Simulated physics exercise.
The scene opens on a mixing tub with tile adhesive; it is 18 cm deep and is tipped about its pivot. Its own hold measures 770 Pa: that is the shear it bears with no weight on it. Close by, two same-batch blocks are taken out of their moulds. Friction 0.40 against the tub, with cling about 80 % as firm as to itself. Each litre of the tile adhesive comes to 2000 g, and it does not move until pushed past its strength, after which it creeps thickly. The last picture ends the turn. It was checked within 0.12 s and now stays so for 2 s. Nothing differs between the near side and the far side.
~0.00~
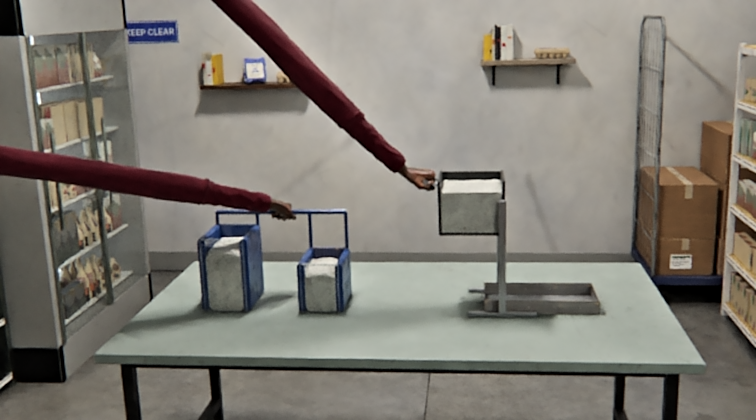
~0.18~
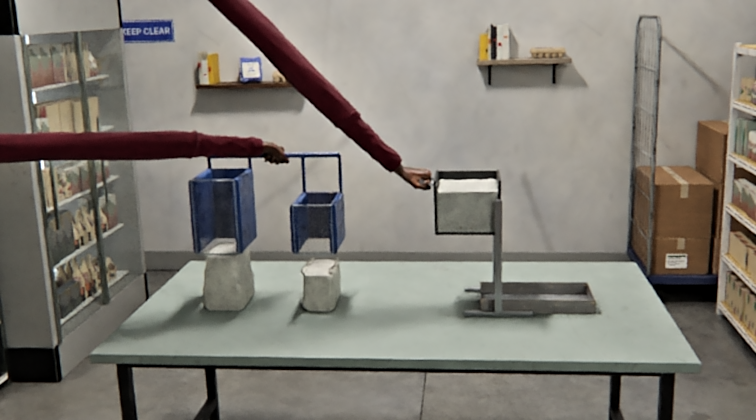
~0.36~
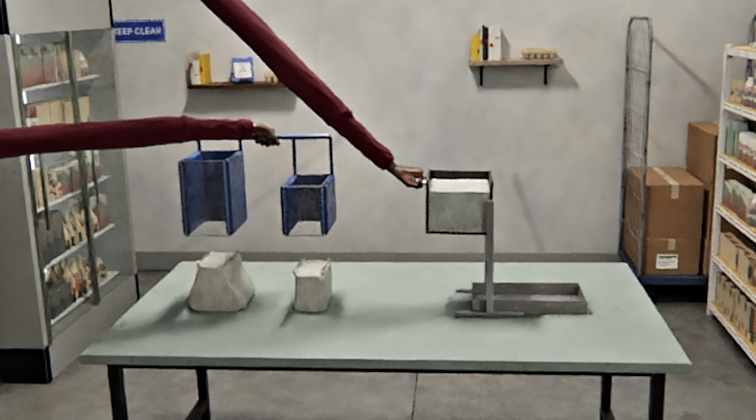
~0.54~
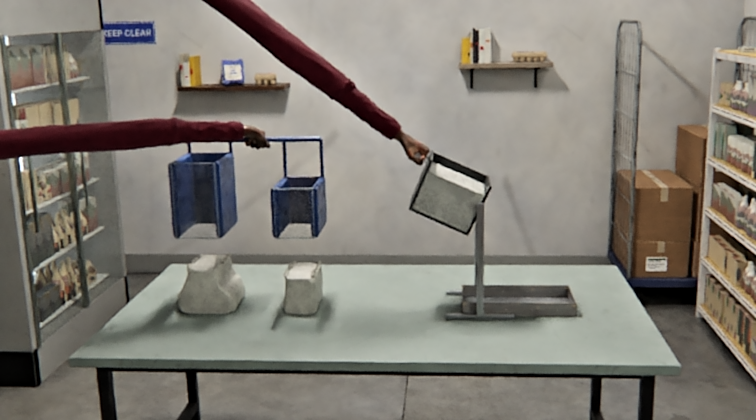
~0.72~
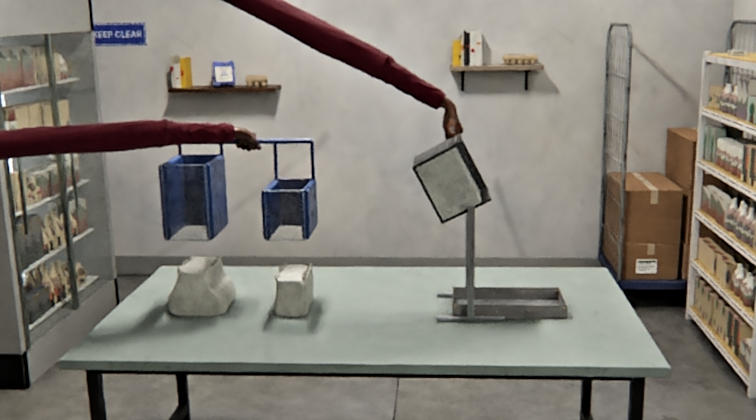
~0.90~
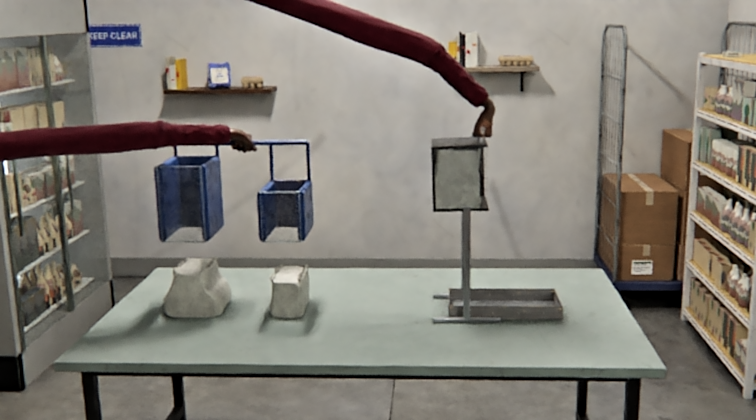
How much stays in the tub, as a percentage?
45 %.
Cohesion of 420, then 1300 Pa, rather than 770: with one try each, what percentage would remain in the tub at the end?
In order: Around 45 % and around 100 %.
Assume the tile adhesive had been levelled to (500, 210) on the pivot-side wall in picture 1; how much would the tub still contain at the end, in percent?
100 %.
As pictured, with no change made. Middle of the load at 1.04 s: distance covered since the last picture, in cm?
3 cm.
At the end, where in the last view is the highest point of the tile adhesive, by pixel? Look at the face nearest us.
Roughly at pixel (455, 176).
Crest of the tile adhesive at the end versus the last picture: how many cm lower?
Roughly 9 cm.
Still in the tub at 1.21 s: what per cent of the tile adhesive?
Near 85 in a hundred.
After 1.04 s, the tub is at 89 degrees and holds 100 %.
After 1.21 s, the tub is at 89 degrees and holds 83 %.
After 1.38 s, the tub is at 89 degrees and holds 68 %.
After 1.55 s, the tub is at 89 degrees and holds 59 %.
After 2.90 s, the tub is at 89 degrees and holds 45 %.
